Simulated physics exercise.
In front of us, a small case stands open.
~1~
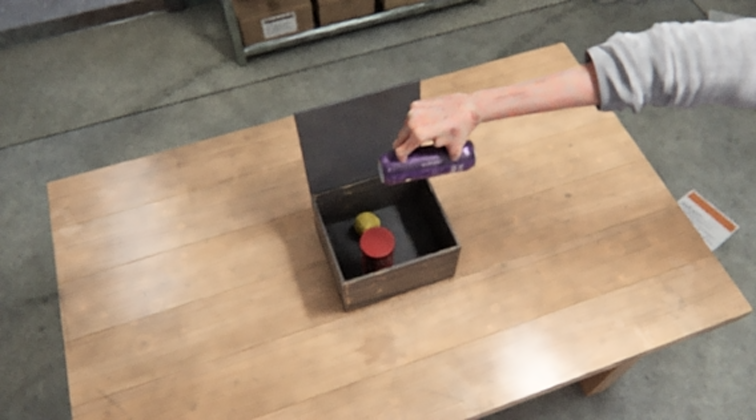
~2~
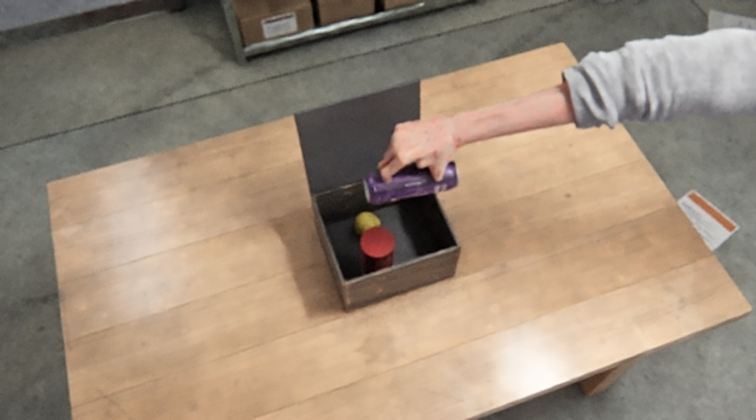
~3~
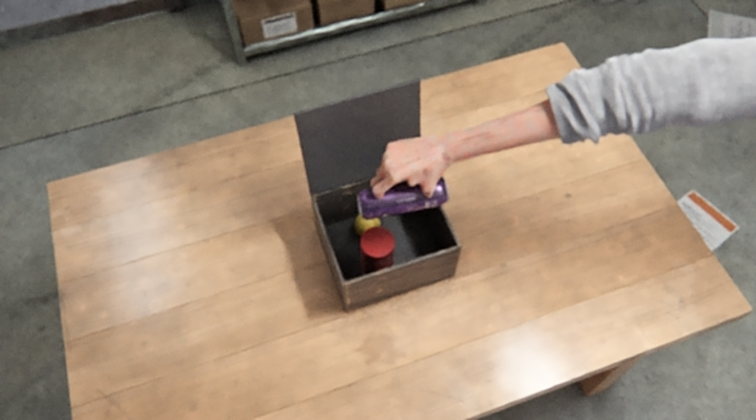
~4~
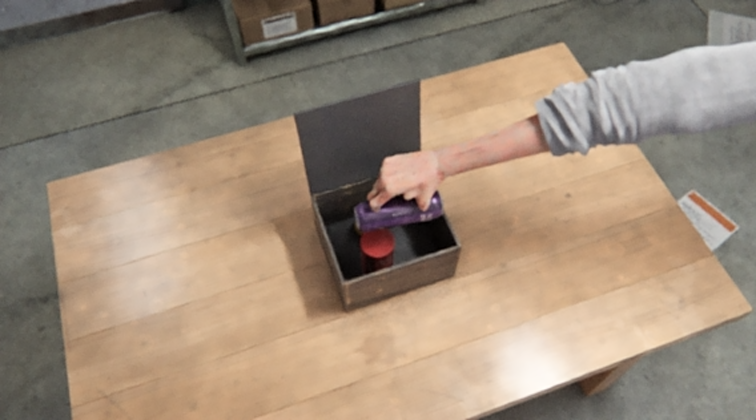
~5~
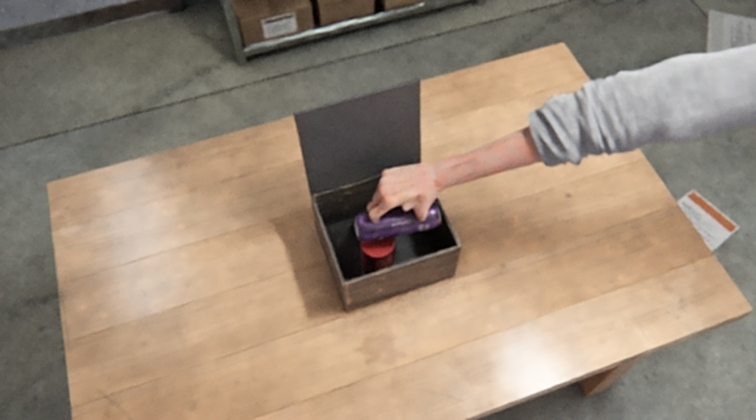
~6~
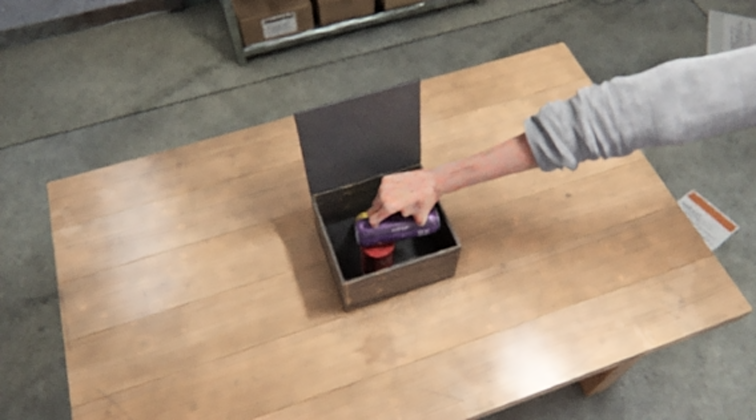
A hand lowers a purple can into an open case holding a red-topped container.
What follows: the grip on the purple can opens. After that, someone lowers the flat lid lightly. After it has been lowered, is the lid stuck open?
Yes.
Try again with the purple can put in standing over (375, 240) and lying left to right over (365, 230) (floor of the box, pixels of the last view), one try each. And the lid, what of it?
Packed the first way the lid lowers fully; packed the second way it lowers fully.
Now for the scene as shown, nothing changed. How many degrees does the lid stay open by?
Lid angle from rim - close to 16°.
Then, 0.90 s on from there, lid starting down; purple can shifted about its own width near (422, 234).
Then, 1.60 s on from there, lid 57° above the rim; purple can shifted about its own width near (422, 236).
Then, 2.60 s on from there, lid 15° above the rim; purple can shifted about its own width near (422, 235).
In the end, lid 15° above the rim; moved from the start, purple can; the other 2 unmoved. At the end, from the last picture's camera, purple can near (421, 235).
